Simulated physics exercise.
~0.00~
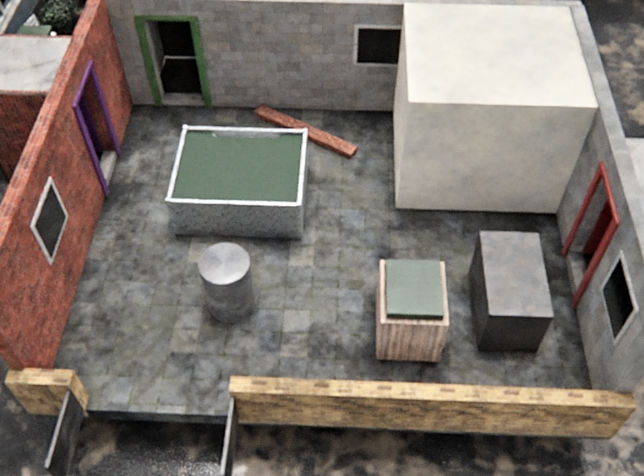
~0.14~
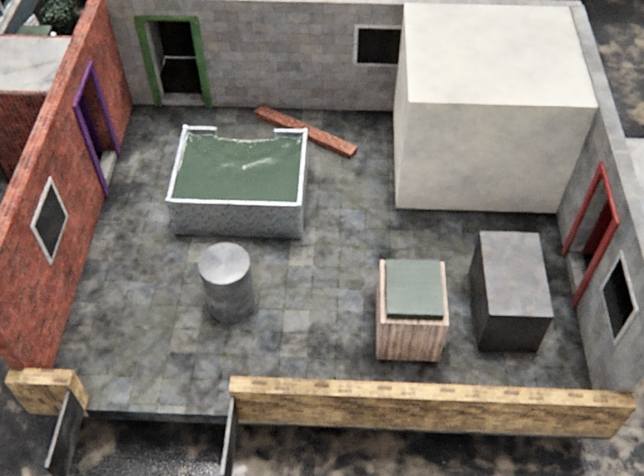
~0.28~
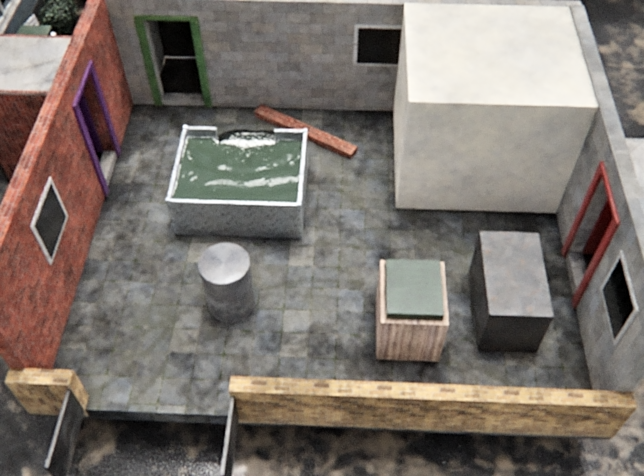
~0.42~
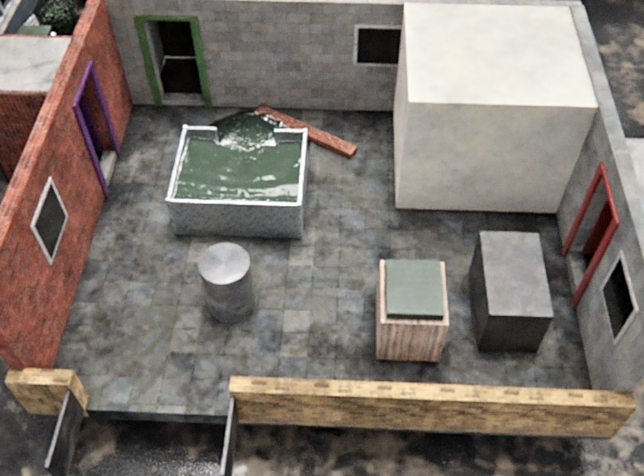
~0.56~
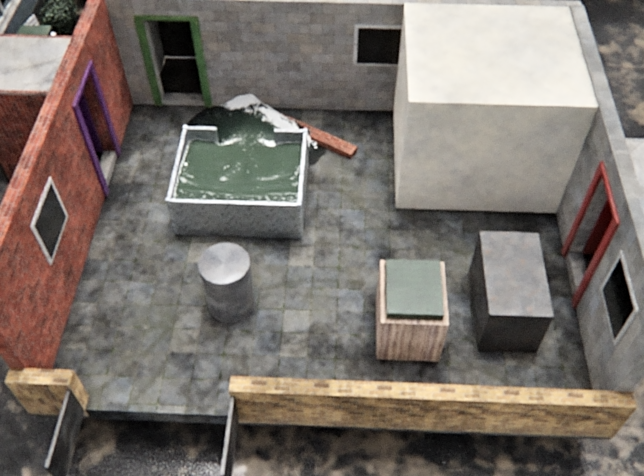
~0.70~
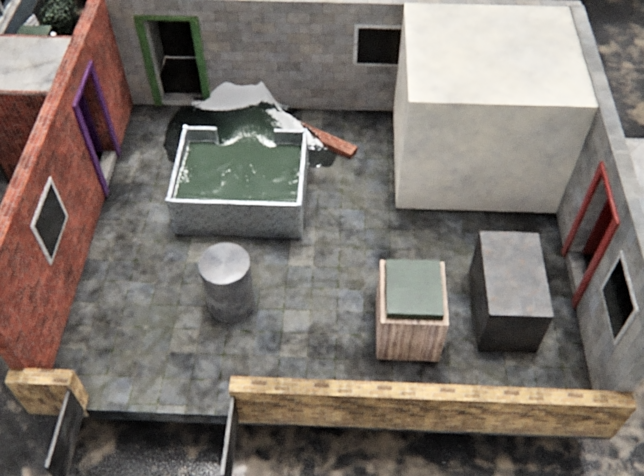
In a walled yard with a pale block of a building in one corner, green water lies still in an open tank. A section of the tank's far wall gives way, and the water surges through the gap, churning white, then spreads across the floor behind the tank and around a reddish beam.
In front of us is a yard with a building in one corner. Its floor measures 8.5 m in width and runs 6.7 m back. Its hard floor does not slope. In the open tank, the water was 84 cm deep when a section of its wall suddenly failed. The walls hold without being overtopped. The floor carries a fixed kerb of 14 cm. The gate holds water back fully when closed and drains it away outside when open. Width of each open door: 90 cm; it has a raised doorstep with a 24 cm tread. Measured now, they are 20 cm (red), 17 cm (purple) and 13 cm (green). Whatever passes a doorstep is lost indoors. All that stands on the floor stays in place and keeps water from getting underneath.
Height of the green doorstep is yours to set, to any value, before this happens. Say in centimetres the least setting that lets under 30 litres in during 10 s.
It should be set to roughly 18 cm.
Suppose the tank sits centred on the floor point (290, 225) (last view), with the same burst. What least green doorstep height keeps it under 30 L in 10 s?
You'd need some 14.0 cm.
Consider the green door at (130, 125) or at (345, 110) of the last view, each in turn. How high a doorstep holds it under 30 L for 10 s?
First place around 35 cm, second around 11.0 cm.
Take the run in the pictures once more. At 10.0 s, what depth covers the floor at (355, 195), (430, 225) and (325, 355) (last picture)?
Roughly 5, 2 and 7 centimetres.
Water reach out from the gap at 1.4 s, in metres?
Roughly 3.2 m.
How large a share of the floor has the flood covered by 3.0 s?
Near 40 per cent is wet.
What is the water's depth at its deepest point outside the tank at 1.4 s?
Roughly 56 cm.
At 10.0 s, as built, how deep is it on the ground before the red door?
Depth: Near 0.0 cm.
After 1.4 s water covers 15 % of the floor, deepest (56 cm) near (261, 108); 23 cm at the green door, 7 litres in over its 13 cm doorstep.
After 3.0 s water covers 40 % of the floor, deepest (34 cm) near (143, 105); 16 cm at the green door, 46 litres in over its 13 cm doorstep.
After 10.0 s water covers 90 % of the floor, deepest (12 cm) near (49, 382); 10 cm at the green door, 80 litres in over its 13 cm doorstep.
At the green door as built, the water arrived by 0.8 s and peaked near 23 cm at 1.4 s.
Run again over the same 10 s with other heights there, 50 litres in over 15.5 cm, 16 litres over 20.5 cm. The limit of 30 litres is kept from about 18 cm up.
